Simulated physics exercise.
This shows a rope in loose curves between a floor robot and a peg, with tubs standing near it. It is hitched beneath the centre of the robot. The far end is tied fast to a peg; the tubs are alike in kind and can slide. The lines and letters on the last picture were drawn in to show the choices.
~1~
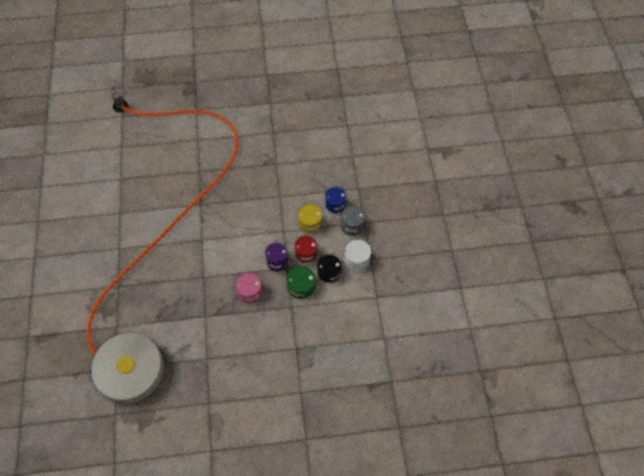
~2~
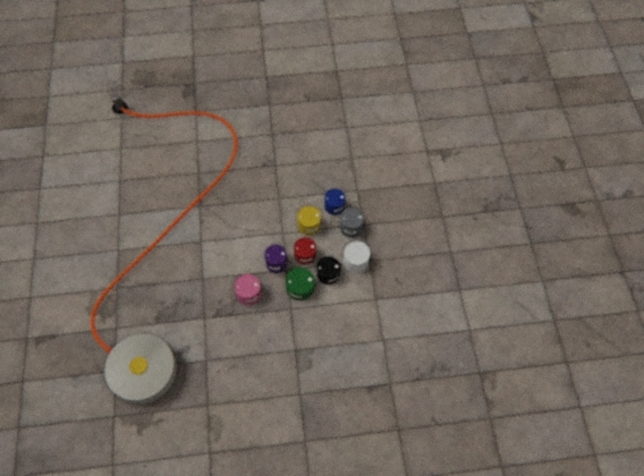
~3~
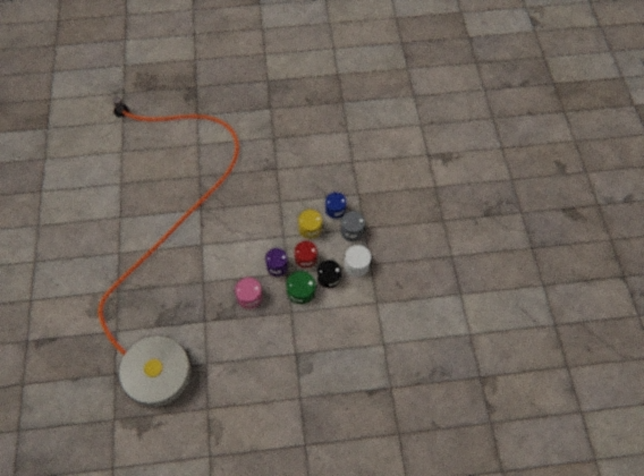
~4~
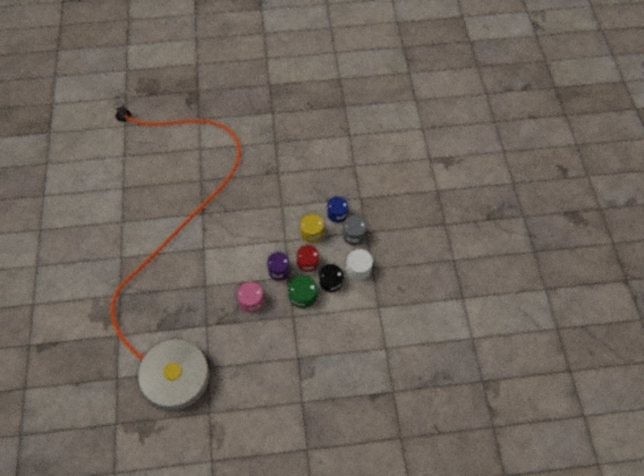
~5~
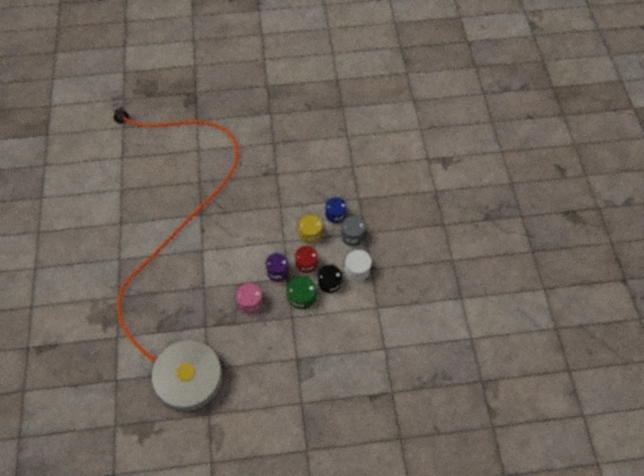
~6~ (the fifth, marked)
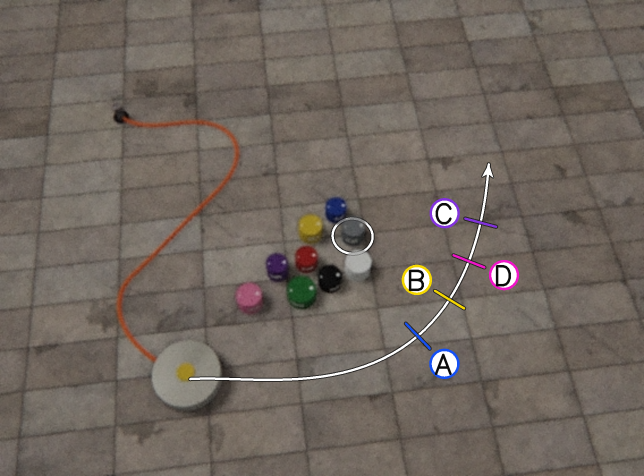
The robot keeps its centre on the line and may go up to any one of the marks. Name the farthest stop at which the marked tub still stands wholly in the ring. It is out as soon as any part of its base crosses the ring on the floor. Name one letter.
Mark C.
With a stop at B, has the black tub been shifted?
No.
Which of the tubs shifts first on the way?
The pink tub.
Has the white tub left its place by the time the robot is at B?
No.
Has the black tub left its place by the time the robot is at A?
By then, no.
On the marked copy, A at (418, 336); B at (449, 300); C at (481, 223); D at (469, 261); the ring at (353, 236); the route from (190, 379) via (418, 336) to (489, 164).
Following C. Soon after the start, robot (330, 372); grey tub (353, 231).
Later, robot (443, 307); grey tub (353, 231).
In the end, robot (483, 218); black tub (337, 255); green tub (312, 255); red tub (325, 236); purple tub (298, 232); white tub (361, 250); grey tub (353, 229); yellow tub (314, 219); pink tub (286, 250); the grey tub is still in its ring.
As for the rest, A is safe but short; B is safe but short; D is safe but short.
